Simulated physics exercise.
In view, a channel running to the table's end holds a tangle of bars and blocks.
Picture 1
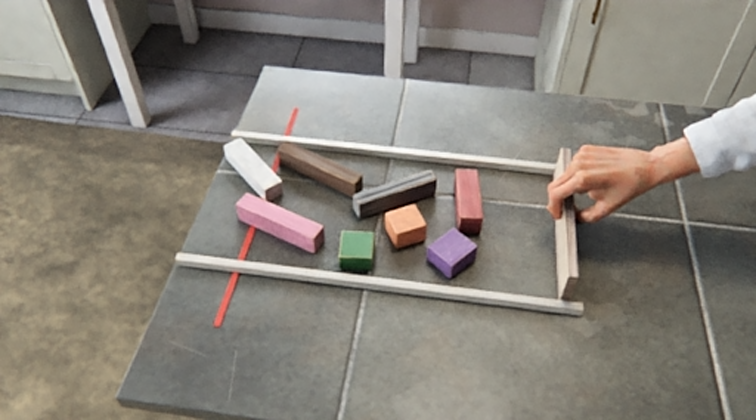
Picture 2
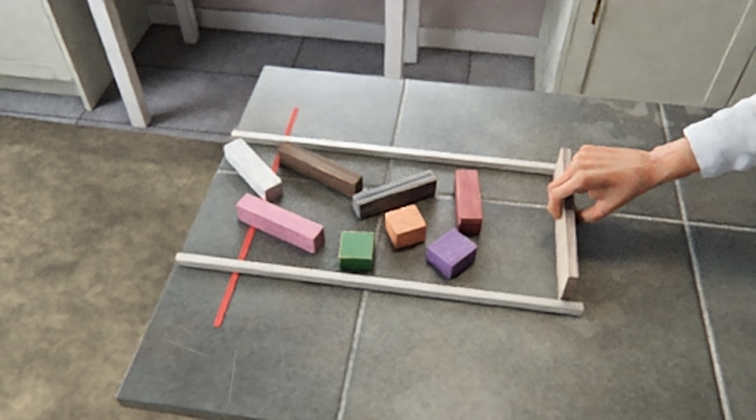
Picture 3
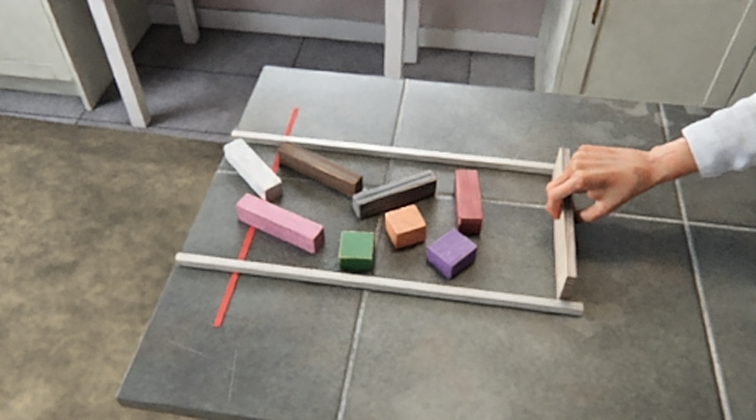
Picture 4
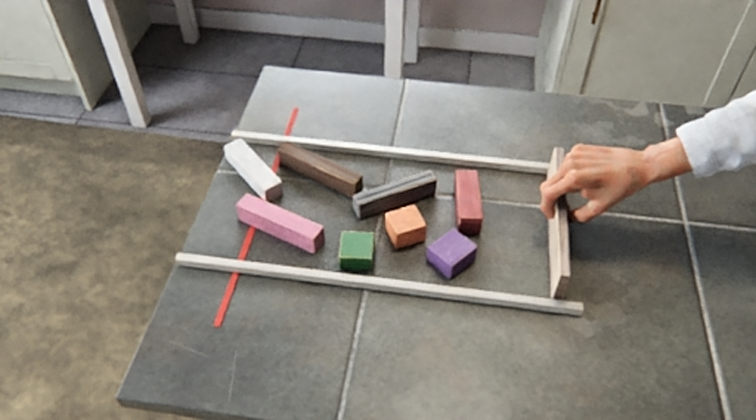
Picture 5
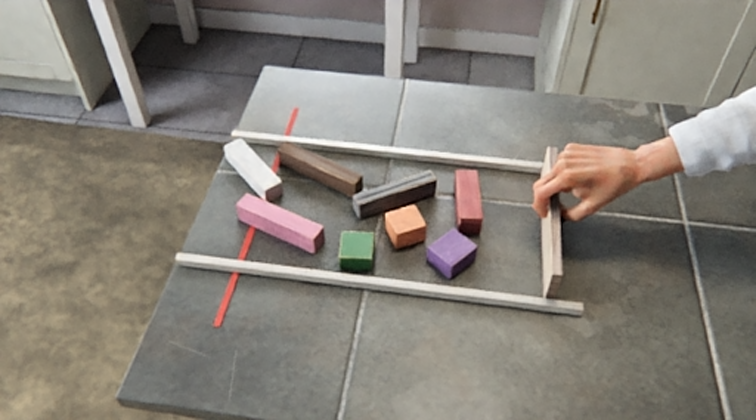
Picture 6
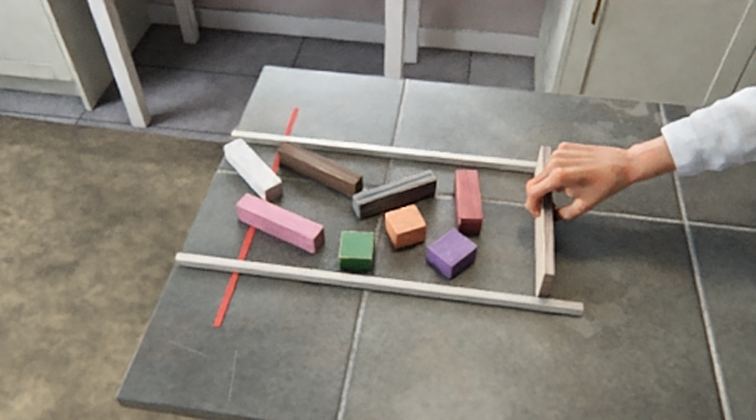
On a grey tiled tabletop, a hand holds an upright board between two pale rails and slides it slightly left, while the coloured bars and blocks lying between the rails, some across a red line, stay still.
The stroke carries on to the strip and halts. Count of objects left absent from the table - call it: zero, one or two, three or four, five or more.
My call is three or four.
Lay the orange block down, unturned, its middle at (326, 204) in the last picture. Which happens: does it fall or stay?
I reckon from there it stays aboard.
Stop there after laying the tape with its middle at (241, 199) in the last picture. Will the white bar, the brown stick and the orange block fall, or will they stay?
White bar: Goes down; brown stick: Goes down; orange block: Stays in place.
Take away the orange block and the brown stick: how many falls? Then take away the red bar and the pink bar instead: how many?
Count of fallen: 1 / 1.
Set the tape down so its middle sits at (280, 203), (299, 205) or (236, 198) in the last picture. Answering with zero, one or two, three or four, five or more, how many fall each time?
Tape by tape, the falls would be 1 or 2, then not one, then five or over.
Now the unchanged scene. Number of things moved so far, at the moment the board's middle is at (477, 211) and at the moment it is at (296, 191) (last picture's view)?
The counts are 2 and 8.
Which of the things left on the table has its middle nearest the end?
It's the green block that ends up nearest.
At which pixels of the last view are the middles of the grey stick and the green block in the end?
They finish at roughly (231, 185) and (195, 241) respectively.
Early on, none off yet; white bar at rest near (253, 170); pink bar at rest near (280, 223); brown stick at rest near (320, 169).
Finally, the number that fall off is three or four; lost, brown stick, pink bar and white bar.
